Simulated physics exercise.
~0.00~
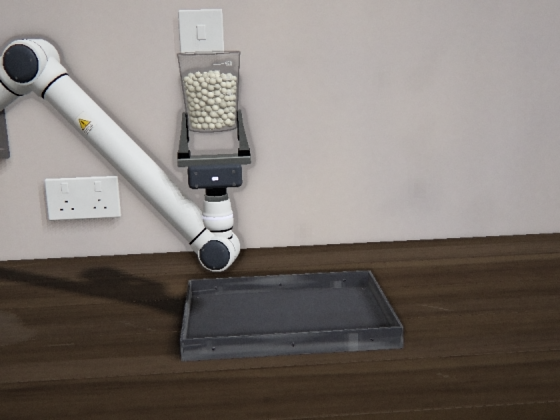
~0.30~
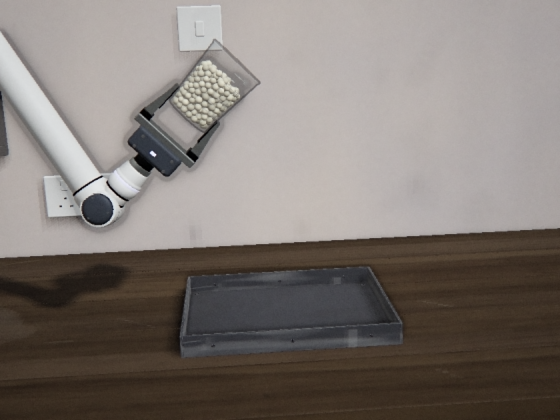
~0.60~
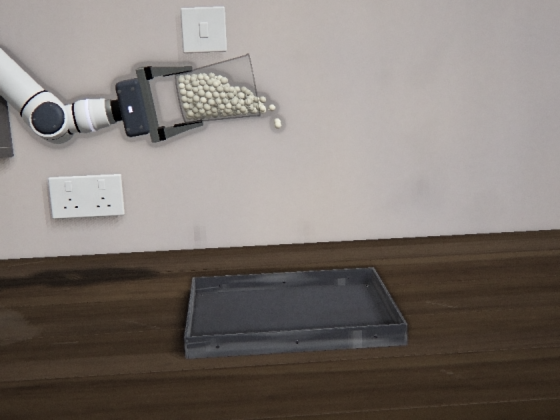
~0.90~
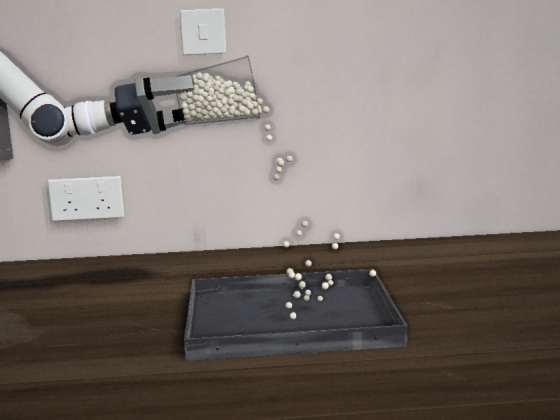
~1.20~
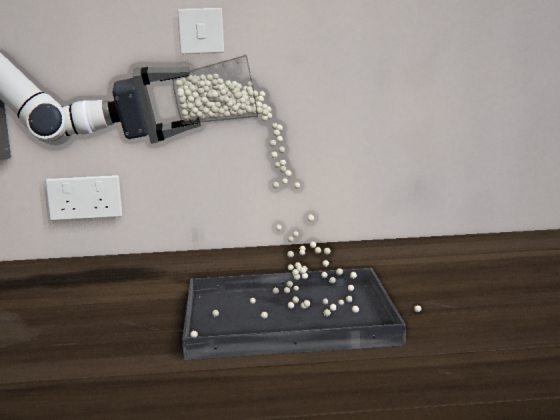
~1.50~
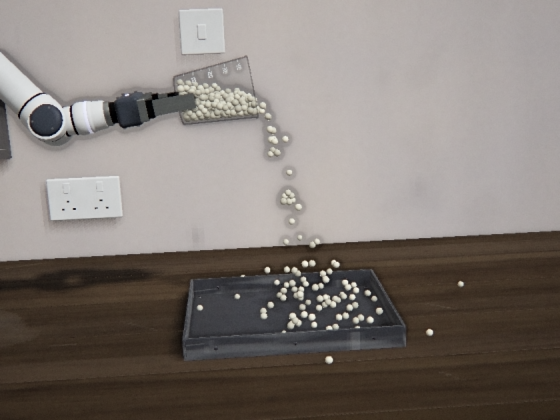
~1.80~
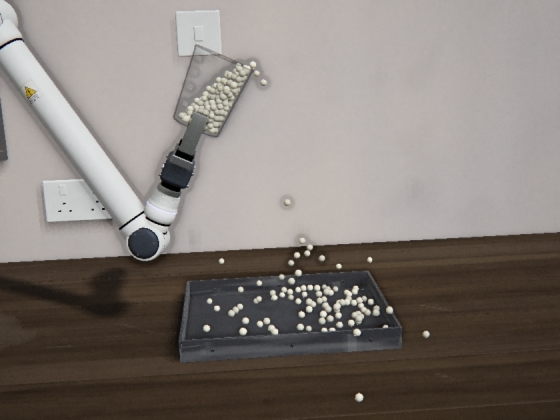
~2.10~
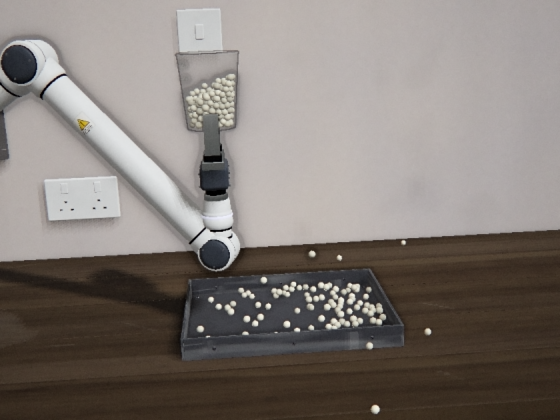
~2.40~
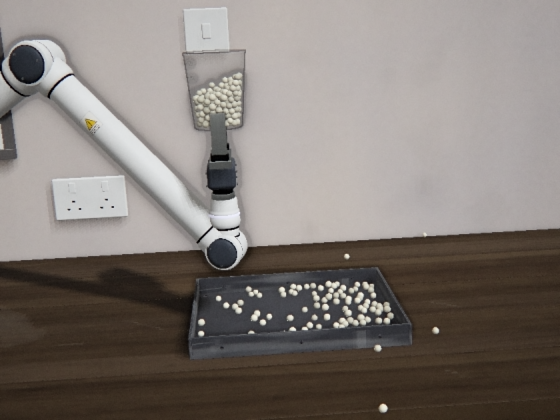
Robot arm tipping a clear tumbler of white beads over a grey tray, spilling some around it, then righting the part-full tumbler.
